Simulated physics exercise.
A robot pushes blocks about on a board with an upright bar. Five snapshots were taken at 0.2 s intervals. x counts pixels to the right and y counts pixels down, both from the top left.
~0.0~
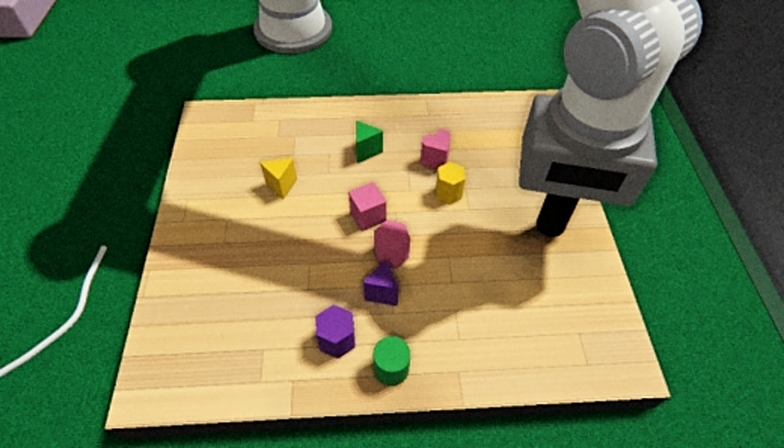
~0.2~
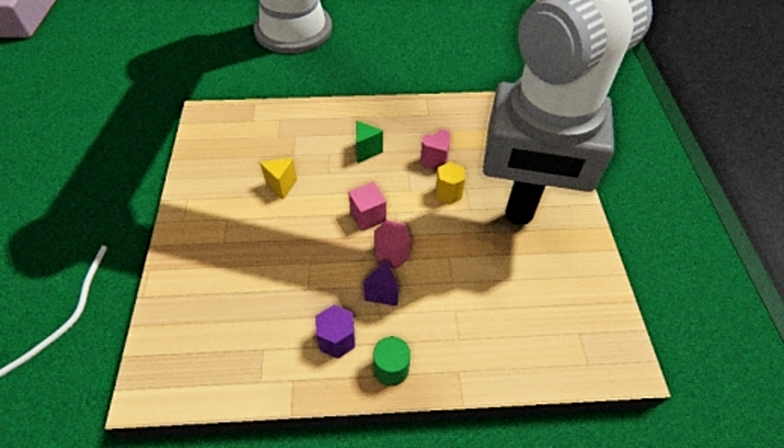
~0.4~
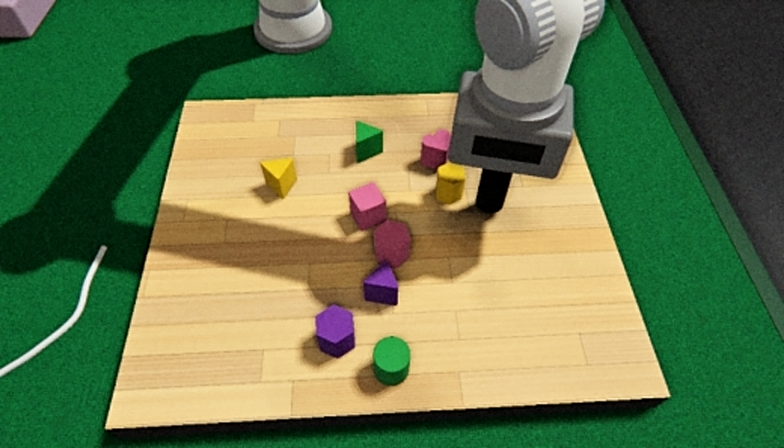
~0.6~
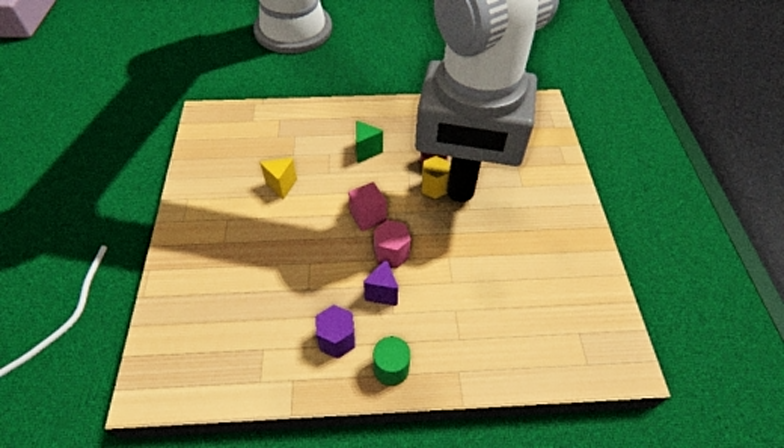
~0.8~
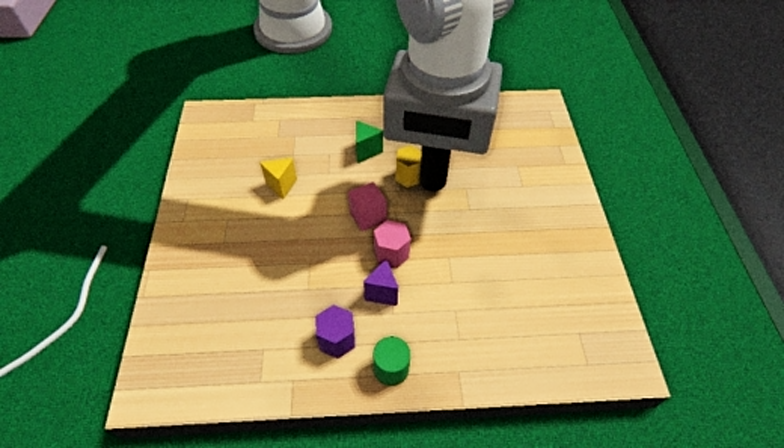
On a wooden board over green cloth, a robot arm moves left among coloured blocks, its black bar pushing a yellow block leftward.
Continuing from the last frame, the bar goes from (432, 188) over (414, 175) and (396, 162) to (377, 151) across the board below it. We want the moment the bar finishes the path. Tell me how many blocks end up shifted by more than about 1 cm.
There will be two blocks displaced.
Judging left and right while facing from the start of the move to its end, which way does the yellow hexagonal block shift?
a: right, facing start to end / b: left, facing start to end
Option b.
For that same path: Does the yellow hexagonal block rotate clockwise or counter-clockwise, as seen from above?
Anticlockwise, looking down.
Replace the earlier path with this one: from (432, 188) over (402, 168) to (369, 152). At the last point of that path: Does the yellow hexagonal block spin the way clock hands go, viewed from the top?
The answer is no.
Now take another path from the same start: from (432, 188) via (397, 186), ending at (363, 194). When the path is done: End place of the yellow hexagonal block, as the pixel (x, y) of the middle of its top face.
The yellow hexagonal block ends near (386, 147).
What follows on the original path. One third of the way, bar (415, 167); yellow hexagonal block (389, 145), turned 15° anticlockwise.
Two thirds of the way, bar (396, 155); green triangle (352, 126), turned 25° anticlockwise; yellow hexagonal block (370, 135), turned 30° anticlockwise.
At the end, bar (377, 144); green triangle (331, 121), turned 40° anticlockwise; yellow hexagonal block (351, 127), turned 50° anticlockwise; pink heart in place.
